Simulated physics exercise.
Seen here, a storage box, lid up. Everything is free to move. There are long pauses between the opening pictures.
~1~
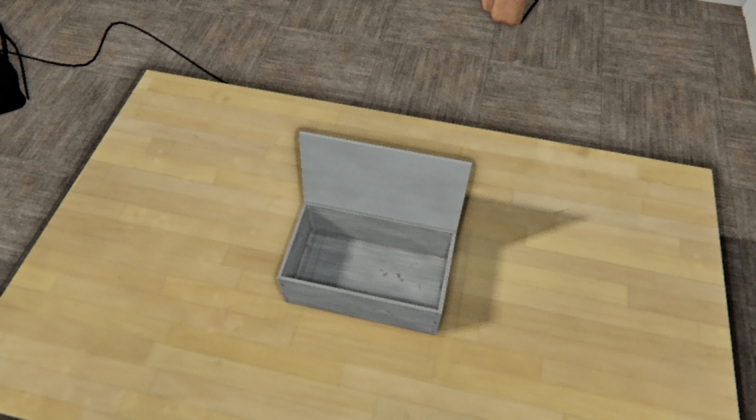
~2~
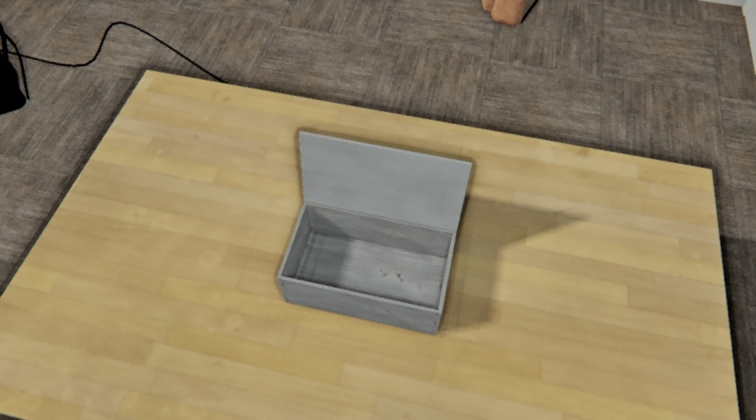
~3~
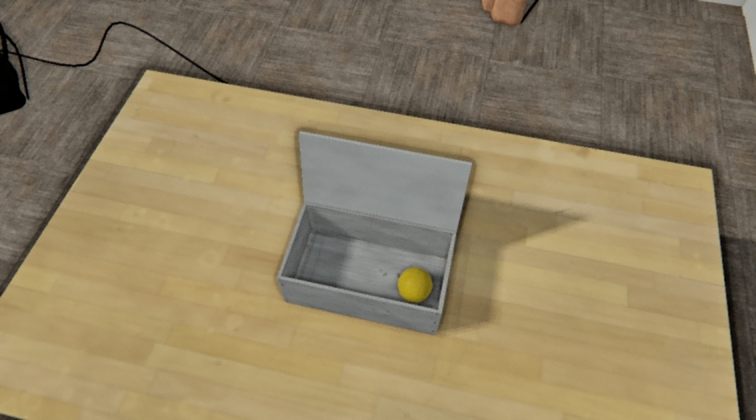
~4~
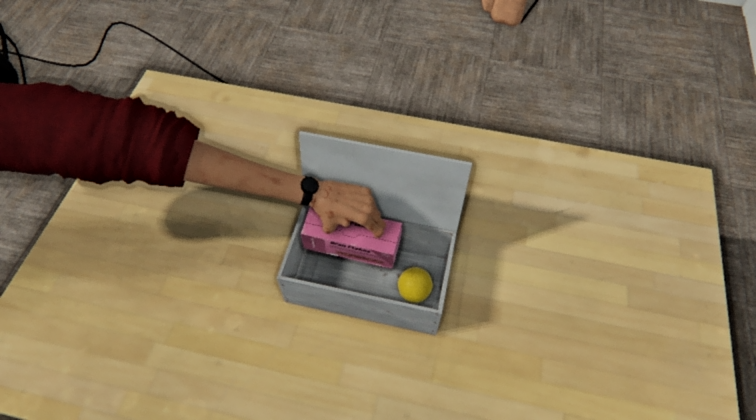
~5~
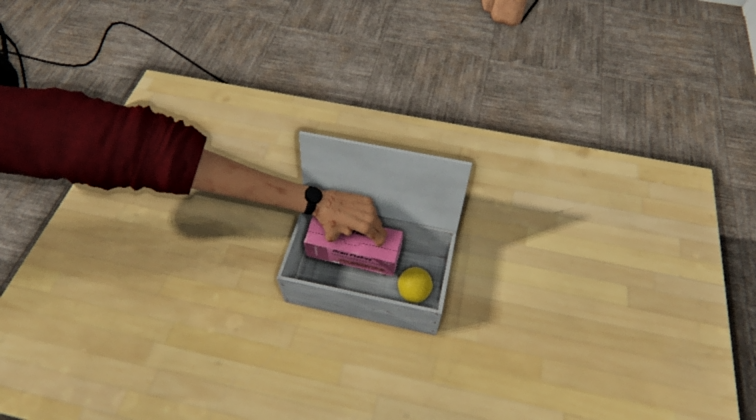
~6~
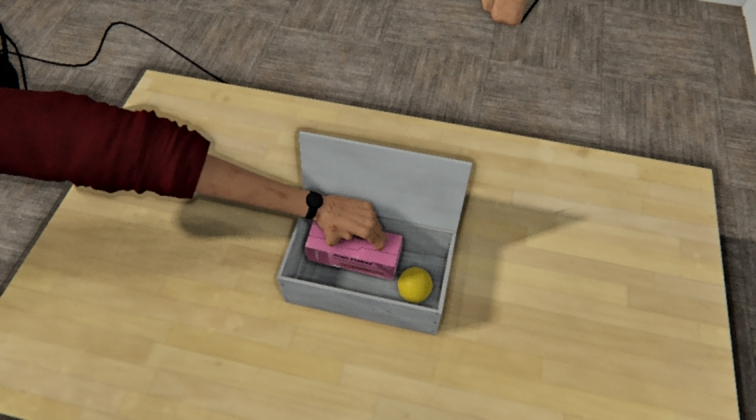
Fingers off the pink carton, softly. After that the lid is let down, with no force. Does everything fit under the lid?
Outcome: The lid shuts flat.
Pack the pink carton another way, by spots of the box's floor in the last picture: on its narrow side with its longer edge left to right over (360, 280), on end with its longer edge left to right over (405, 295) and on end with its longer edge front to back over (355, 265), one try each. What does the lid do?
In the first case it shuts flat; in the second case it shuts flat; in the third case it will not close.
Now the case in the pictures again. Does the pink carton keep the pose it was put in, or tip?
The pink carton keeps its pose.
Then, 1.00 s past the last view, lid starting down; pink carton displaced a little near (355, 265).
Then, 1.70 s past the last view, lid 52° above the rim; pink carton displaced a little near (355, 265).
Then, 2.10 s past the last view, lid 20° above the rim; pink carton displaced a little near (355, 265).
Finally, lid shut; moved from the start, pink carton; yellow lemon still in place. Final places as the last picture's camera would see them, pink carton near (355, 265).
